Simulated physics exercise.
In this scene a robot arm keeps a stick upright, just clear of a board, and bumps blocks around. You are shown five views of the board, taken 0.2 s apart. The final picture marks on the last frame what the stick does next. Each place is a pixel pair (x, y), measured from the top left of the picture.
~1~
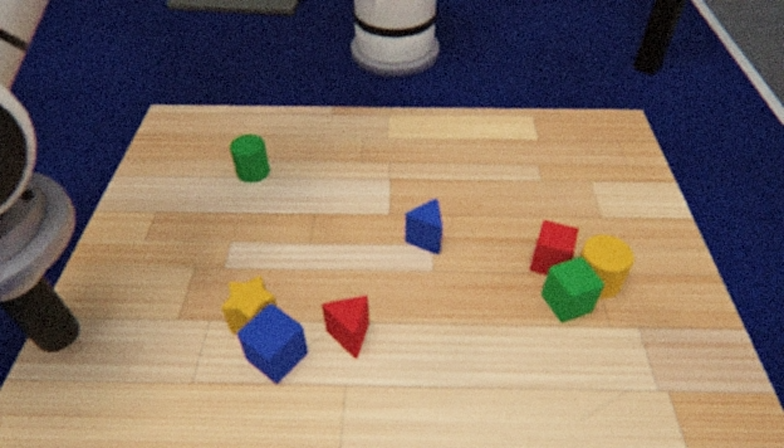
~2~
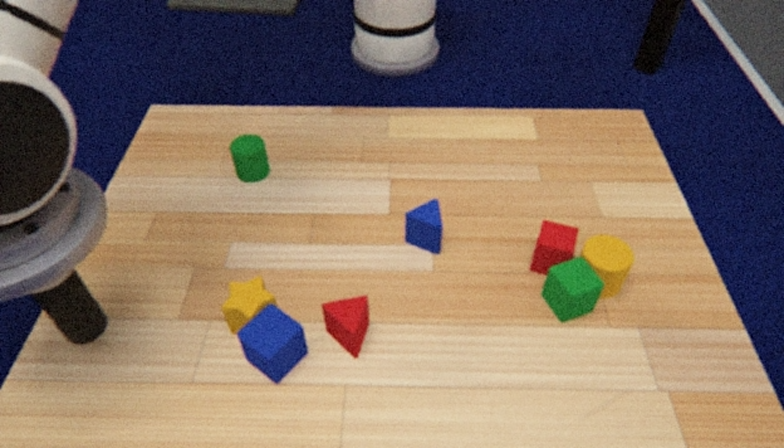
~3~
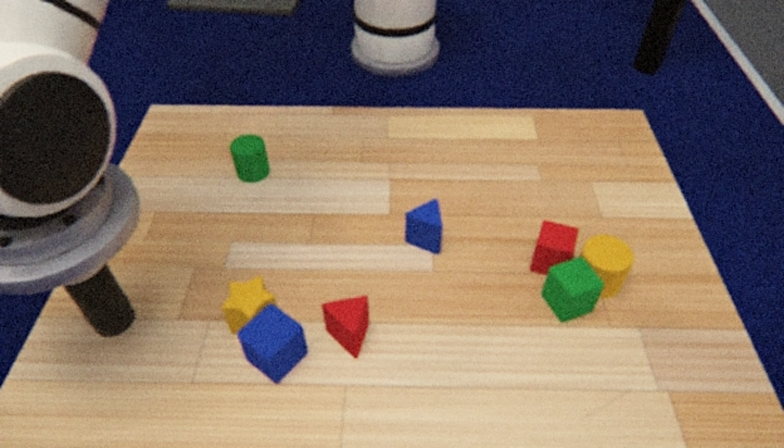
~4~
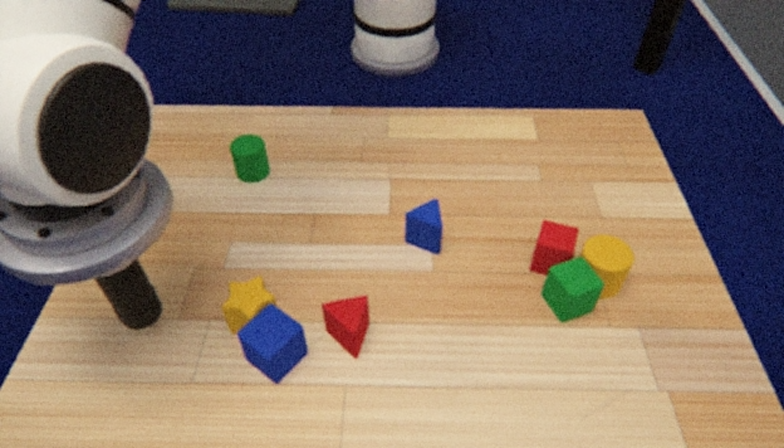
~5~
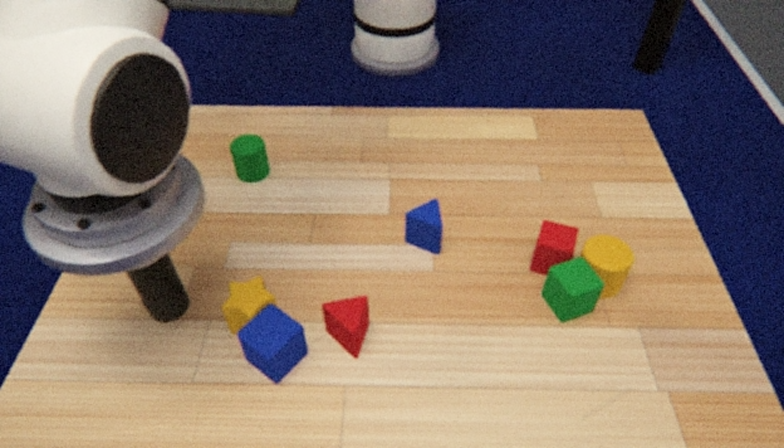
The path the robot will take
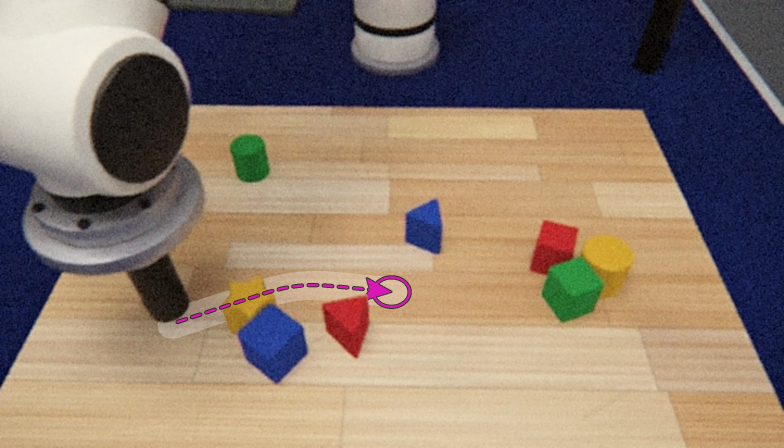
A pale wooden board on a blue floor is seen from above at an angle by a still camera. A yellow star and blue cube sit near a red triangular block at lower left, a green cylinder behind, a blue triangular block mid-board, and red, green and yellow blocks clustered right. From the left, a white robot arm slides its dark stick steadily rightward toward the star, while every block stays still.
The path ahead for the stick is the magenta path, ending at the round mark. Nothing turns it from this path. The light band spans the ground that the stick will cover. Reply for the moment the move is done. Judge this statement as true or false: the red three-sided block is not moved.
The statement is true.
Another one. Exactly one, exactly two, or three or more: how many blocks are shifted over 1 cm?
The answer is a single block.
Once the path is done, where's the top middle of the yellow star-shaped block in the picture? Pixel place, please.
The point I'd pick in the picture is (294, 288).
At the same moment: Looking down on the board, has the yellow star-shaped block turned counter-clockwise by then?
No, that is not how it ends up.
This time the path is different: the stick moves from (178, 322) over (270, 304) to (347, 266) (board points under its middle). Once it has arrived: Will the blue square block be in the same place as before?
No, it doesn't check out.
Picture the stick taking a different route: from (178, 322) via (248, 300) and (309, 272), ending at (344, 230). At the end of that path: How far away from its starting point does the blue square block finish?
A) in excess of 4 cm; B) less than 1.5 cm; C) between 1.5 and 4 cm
It's B.
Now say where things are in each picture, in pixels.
The first picture shows lower end of the stick (59, 336), tops of blocks, yellow star-shaped block (247, 295), red three-sided block (348, 310).
The second picture shows stick (88, 329), blocks as before.
The third picture shows stick (115, 321), blocks as before.
The fourth picture shows stick (143, 314), blocks as before.
The fifth picture shows stick (170, 307), yellow star-shaped block (247, 295), red three-sided block (348, 310).
The drawn path runs from (178, 322) over (286, 288) to (392, 292).
On the path given first. One third of the way, stick (246, 283); yellow star-shaped block (269, 289), turned 35° clockwise.
Two thirds of the way, stick (320, 270); yellow star-shaped block (294, 288), turned 95° clockwise.
At the end, stick (391, 277); yellow star-shaped block (294, 288), turned 95° clockwise; red three-sided block not moved.
